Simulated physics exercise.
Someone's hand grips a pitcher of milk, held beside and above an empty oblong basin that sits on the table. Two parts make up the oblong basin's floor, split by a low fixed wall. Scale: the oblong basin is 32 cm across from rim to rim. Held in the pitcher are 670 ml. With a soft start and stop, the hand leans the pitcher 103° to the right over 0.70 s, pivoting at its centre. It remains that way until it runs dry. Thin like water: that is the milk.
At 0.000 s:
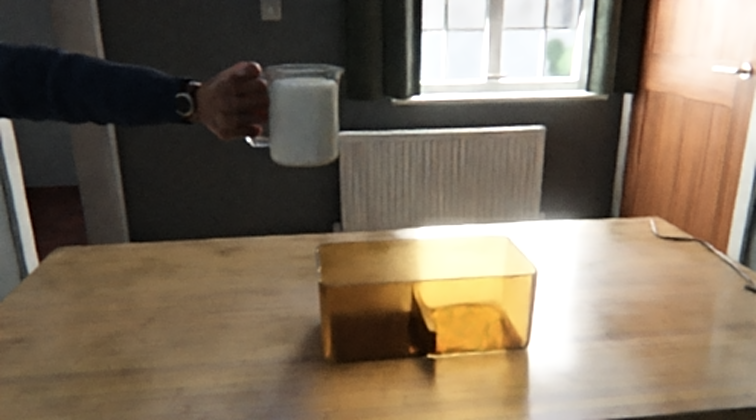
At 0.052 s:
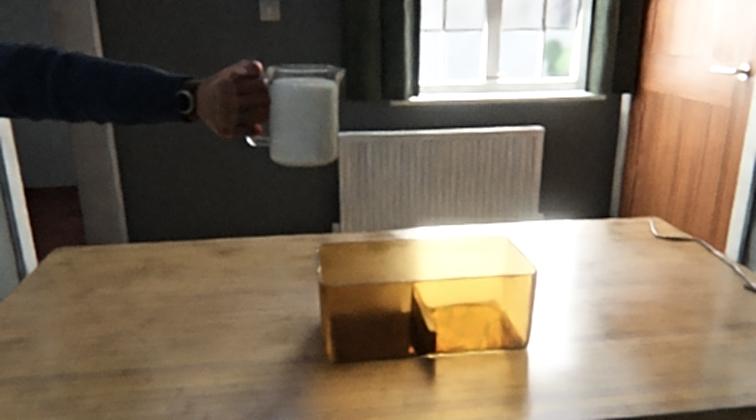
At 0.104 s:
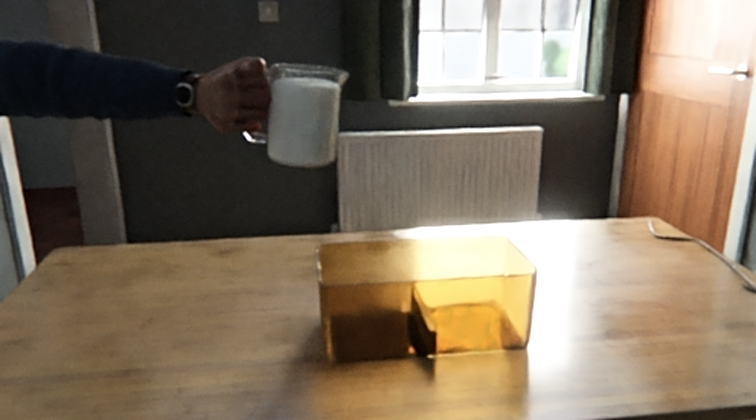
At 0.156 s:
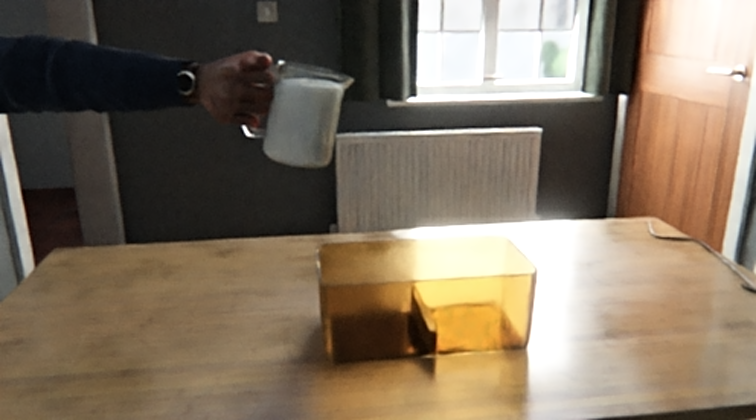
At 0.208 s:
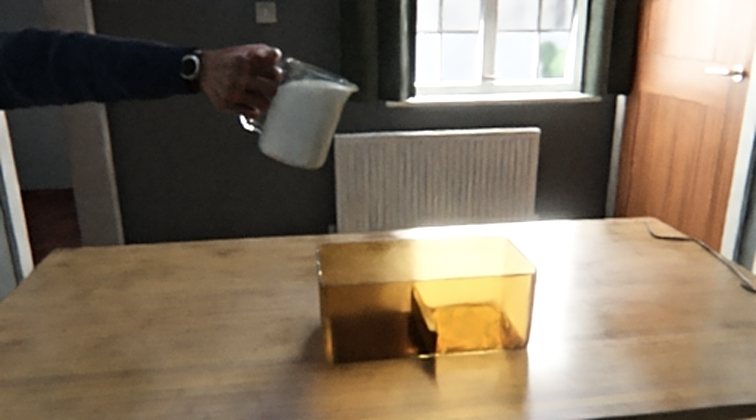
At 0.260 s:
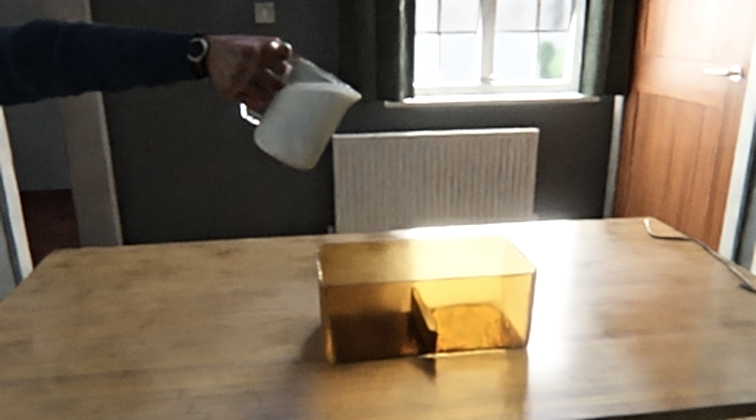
An arm in a dark blue sleeve with a wristwatch reaches in from the left, holding a clear pitcher of white milk above a wooden table, seen from slightly above in a dim room. An amber see-through oblong basin sits on the table, with a radiator and bright window behind and a wooden door at right. The hand holds the pitcher nearly upright, then smoothly leans it to the right.
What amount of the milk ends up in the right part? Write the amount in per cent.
48 %.
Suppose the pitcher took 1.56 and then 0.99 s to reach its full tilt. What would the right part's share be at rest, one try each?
Try 1: Approx. 55 %; try 2: Approx. 50 %.
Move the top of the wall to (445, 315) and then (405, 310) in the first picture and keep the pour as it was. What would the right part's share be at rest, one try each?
Try 1: 15 %; try 2: 85 %.
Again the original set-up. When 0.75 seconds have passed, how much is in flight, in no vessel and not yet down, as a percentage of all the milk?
Some 32 per cent.
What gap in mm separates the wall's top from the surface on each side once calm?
I'd say some 24 mm on the left and some 24 mm on the right.
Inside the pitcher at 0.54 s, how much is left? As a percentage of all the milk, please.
Close to 68 in a hundred.
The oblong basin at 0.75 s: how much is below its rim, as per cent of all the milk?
I reckon close to 44 per cent.
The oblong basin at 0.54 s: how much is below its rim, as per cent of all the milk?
Around 4%.
By 0.54 s the tilt is 91° and 68 per cent is still to pour, 4 is left of the wall and 1 right of it.
By 0.75 s the tilt is 103° and 24 per cent is still to pour, 23 is left of the wall and 21 right of it.
By 0.96 s the tilt is 103° and 6 per cent is still to pour, 37 is left of the wall and 47 right of it.
By 1.20 s the tilt is 103° and 1 per cent is still to pour, 48 is left of the wall and 48 right of it.
At rest 50 per cent lies left of the wall, 48 right of it and 2 outside.
